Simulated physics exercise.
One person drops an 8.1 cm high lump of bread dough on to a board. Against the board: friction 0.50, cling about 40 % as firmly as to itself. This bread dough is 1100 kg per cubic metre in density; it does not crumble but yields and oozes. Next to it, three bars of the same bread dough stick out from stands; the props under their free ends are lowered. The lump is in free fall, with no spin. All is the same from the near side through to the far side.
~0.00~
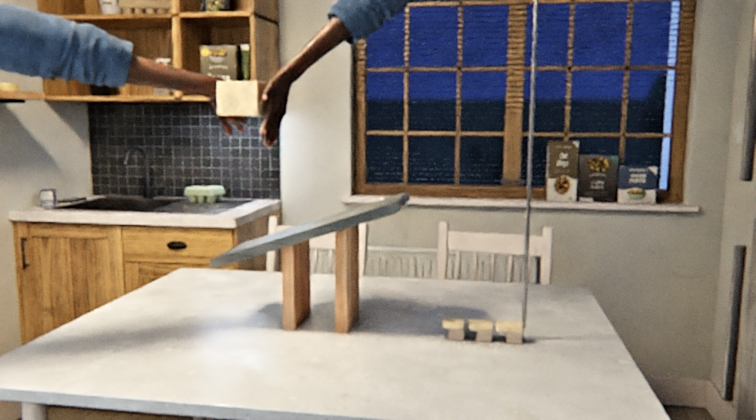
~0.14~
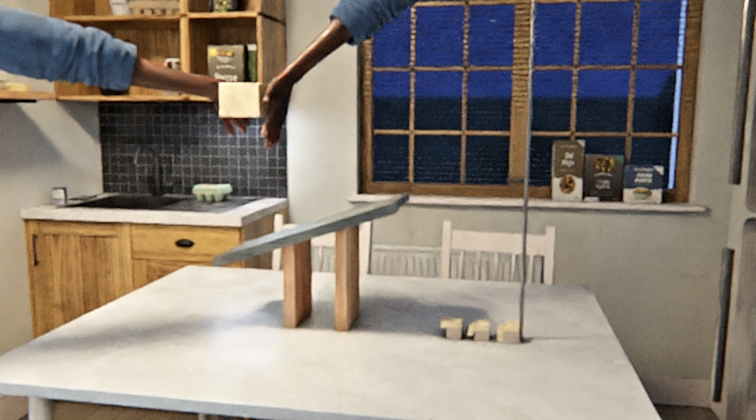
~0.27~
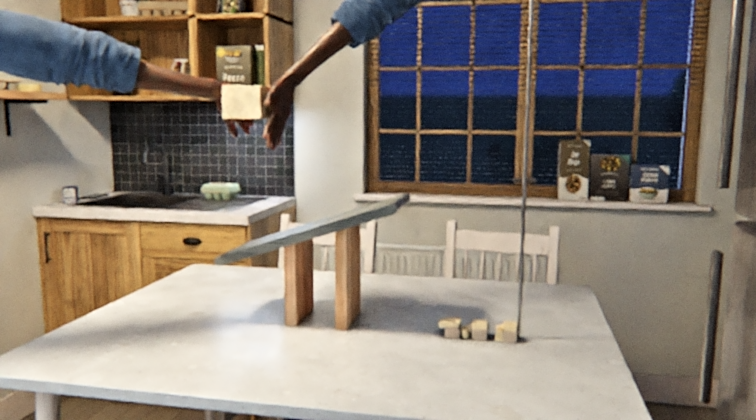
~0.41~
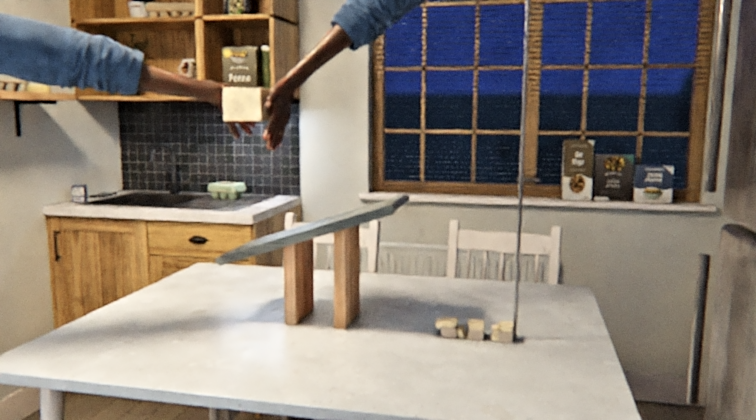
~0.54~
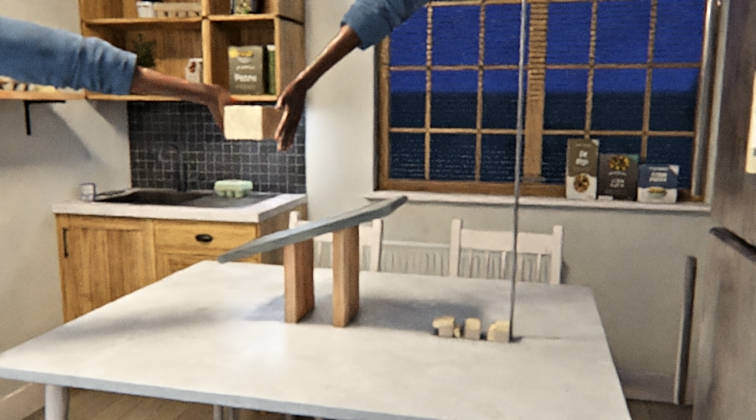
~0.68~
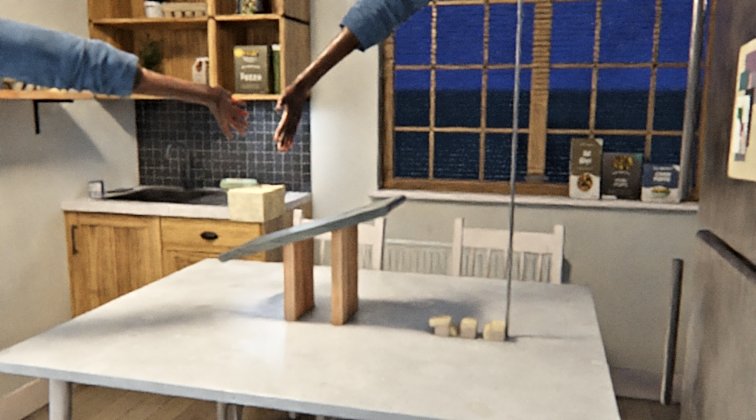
A pale, squared lump of dough, held between two blue-sleeved hands at upper left, stays nearly still, then leaves the parting hands and drops to just above a tilted grey board. The board rests on two wooden uprights on a white table, with small pale pieces beside a thin rod at right. The camera drifts slowly around the kitchen, viewed from the table's front, with wooden cabinets left and a blue-paned window behind.
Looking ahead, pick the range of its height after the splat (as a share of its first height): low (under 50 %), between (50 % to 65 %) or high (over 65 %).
Band: Mid, 50-65 percent.
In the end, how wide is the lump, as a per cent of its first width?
Near 90 % by the end.
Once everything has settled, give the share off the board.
Off the board: Roughly 60 %.
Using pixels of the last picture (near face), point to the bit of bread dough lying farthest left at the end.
You'll find it close to (228, 251).
After 0.79 s, it stands 72 % of its first height and none has gone off the board.
After 0.93 s, it stands 68 % of its first height and none has gone off the board.
After 1.06 s, it stands 67 % of its first height and 58 % has gone off the board.
After 1.19 s, it stands 66 % of its first height and 58 % has gone off the board.
After 3.20 s, at the end, it stands 60 % of its first height and 58 % has gone off the board.
